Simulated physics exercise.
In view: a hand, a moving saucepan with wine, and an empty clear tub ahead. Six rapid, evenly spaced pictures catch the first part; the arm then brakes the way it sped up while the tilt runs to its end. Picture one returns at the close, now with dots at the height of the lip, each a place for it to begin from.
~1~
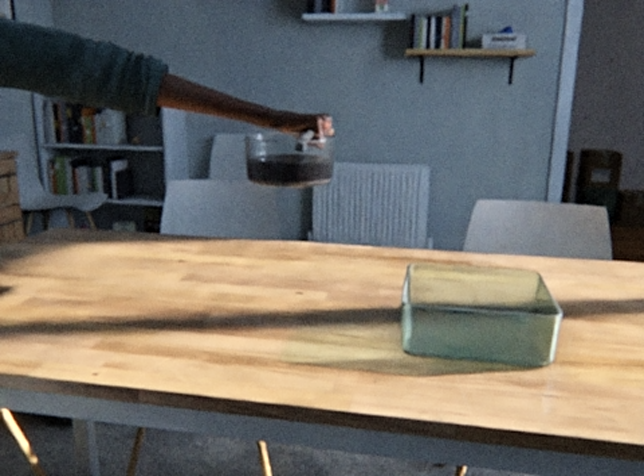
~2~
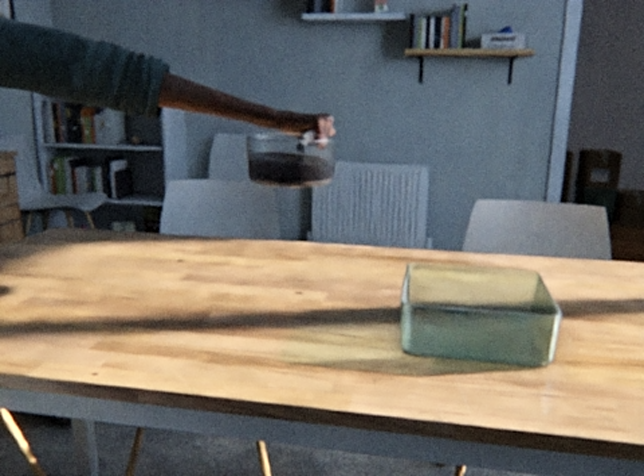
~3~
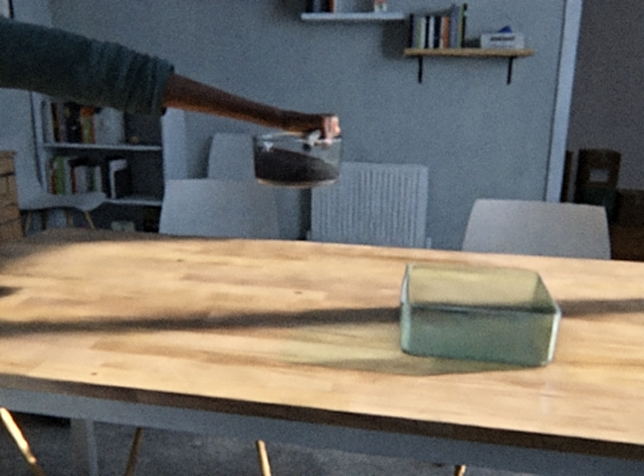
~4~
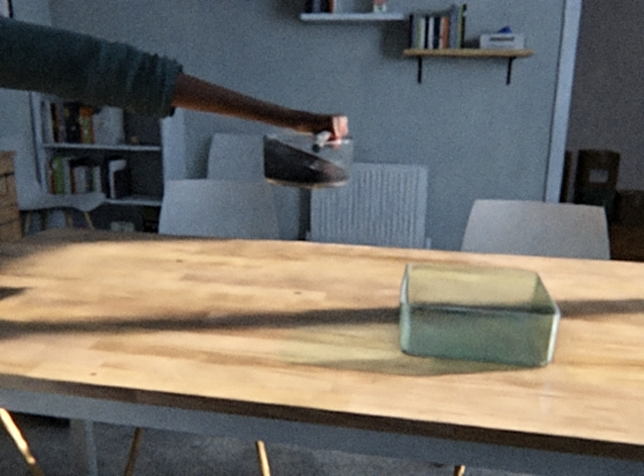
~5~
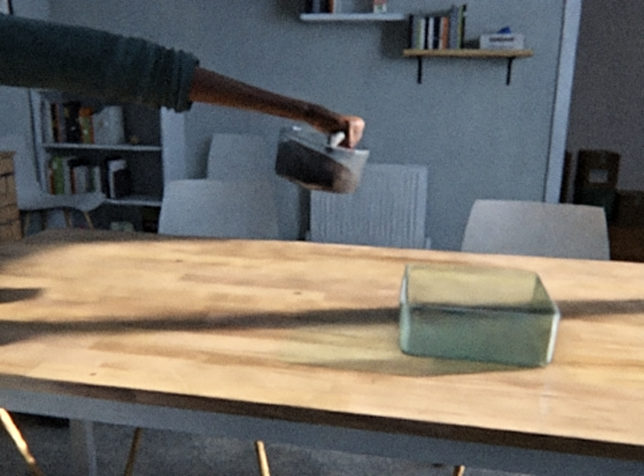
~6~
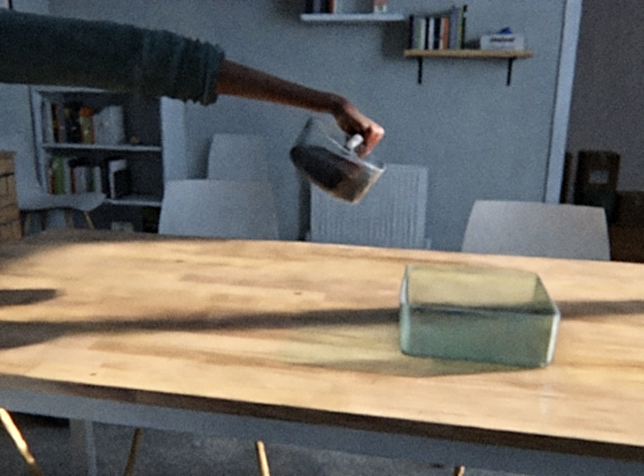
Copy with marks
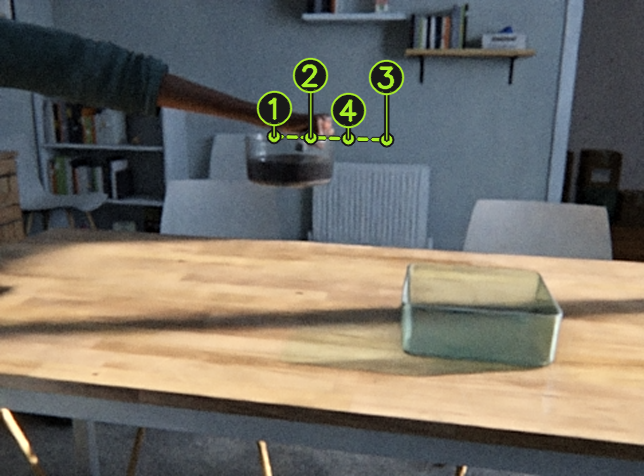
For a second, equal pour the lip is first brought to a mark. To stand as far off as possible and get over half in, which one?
Dot 1.
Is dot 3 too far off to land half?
No, not at all.
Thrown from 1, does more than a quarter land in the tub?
Yes, clearly.
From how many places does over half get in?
All four.
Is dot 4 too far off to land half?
No, not at all.
On the marked copy, 1 at (274, 136); 2 at (310, 137); 3 at (386, 139); 4 at (348, 138).
If 1 is chosen, about 62 % lands in the tub, 15 % falls short and 23 % goes beside or beyond.
If 2 is chosen, about 61 % lands in the tub, 7 % falls short and 31 % goes beside or beyond.
If 3 is chosen, about 65 % lands in the tub, 2 % falls short and 32 % goes beside or beyond.
If 4 is chosen, about 67 % lands in the tub, 15 % falls short and 18 % goes beside or beyond.
